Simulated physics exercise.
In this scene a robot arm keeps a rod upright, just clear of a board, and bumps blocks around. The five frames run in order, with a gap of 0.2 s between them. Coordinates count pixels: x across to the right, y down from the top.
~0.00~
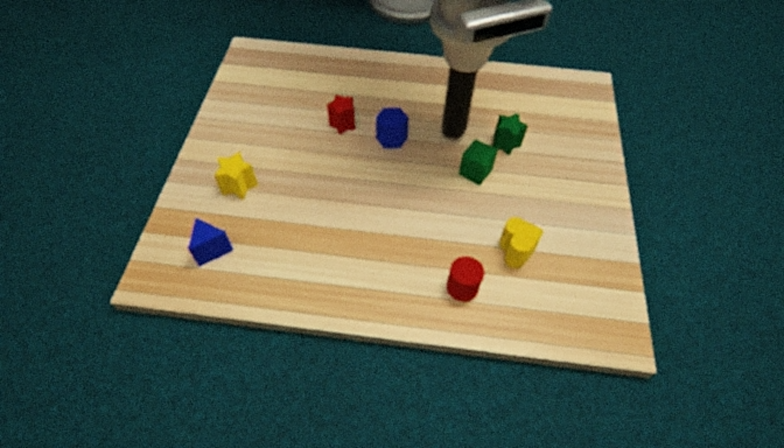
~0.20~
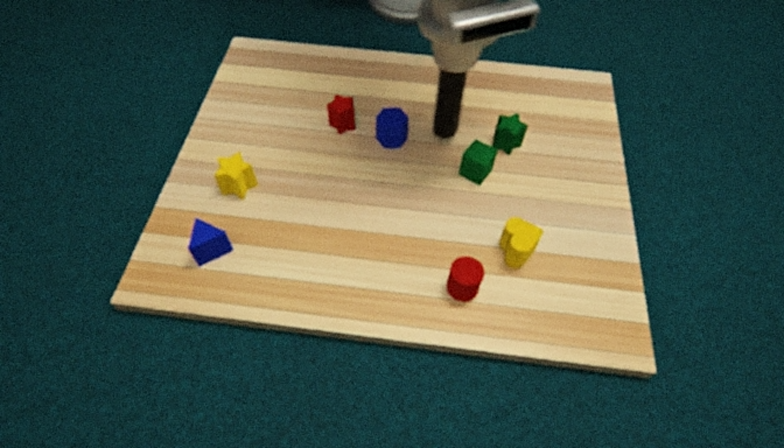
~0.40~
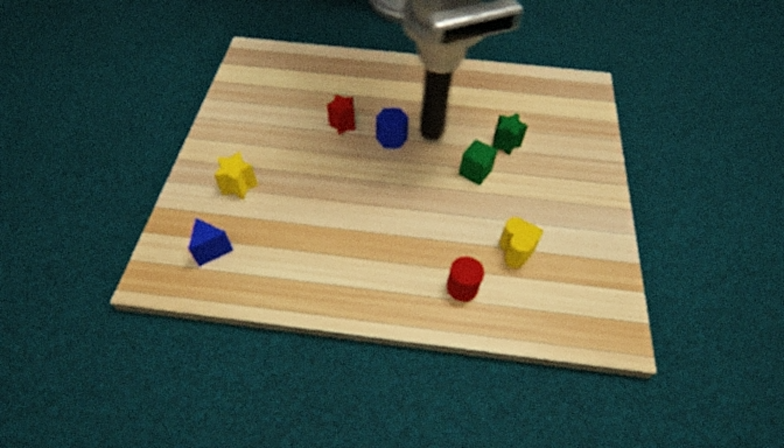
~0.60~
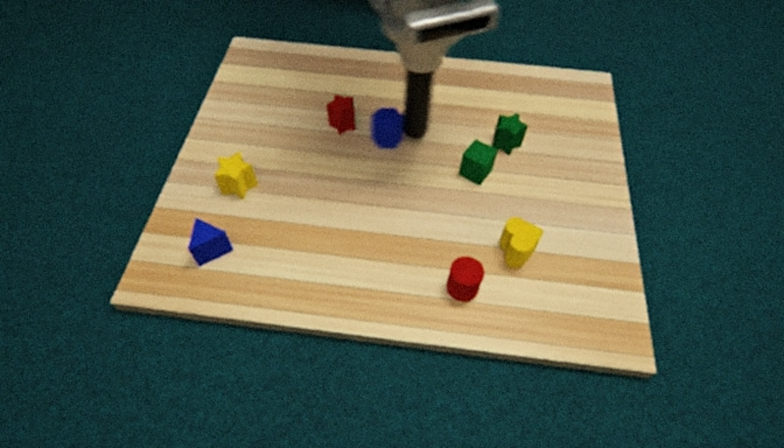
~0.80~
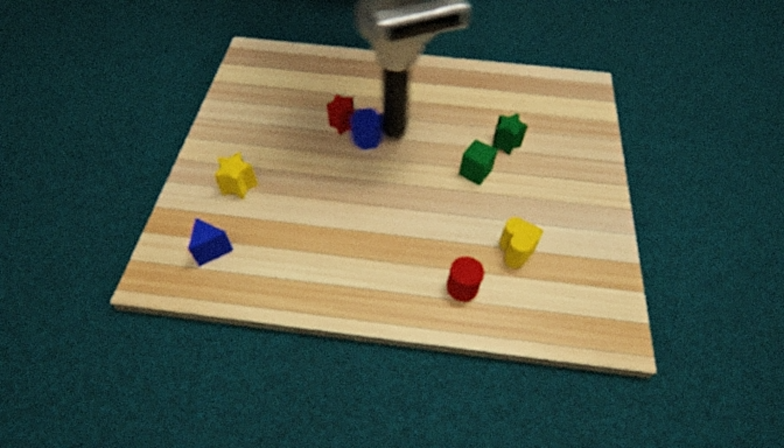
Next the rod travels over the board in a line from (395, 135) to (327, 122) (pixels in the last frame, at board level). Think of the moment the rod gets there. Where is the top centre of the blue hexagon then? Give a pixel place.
It will end up at (334, 123).
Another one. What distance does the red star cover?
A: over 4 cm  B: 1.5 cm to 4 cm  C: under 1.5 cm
It's A.
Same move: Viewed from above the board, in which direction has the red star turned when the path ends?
It makes a clockwise turn.
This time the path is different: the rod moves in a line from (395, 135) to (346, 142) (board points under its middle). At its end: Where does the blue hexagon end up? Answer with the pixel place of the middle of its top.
Around (315, 126).
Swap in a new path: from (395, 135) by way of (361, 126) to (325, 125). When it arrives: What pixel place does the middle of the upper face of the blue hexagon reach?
It sits at (334, 123).
On the path given first. Halfway along, rod at (360, 122); red star at (336, 100), turned 15° clockwise; blue hexagon at (341, 121), turned 65° anticlockwise.
At the end, rod at (326, 116); red star at (303, 95), turned 25° clockwise; blue hexagon at (334, 123), turned 90° anticlockwise.
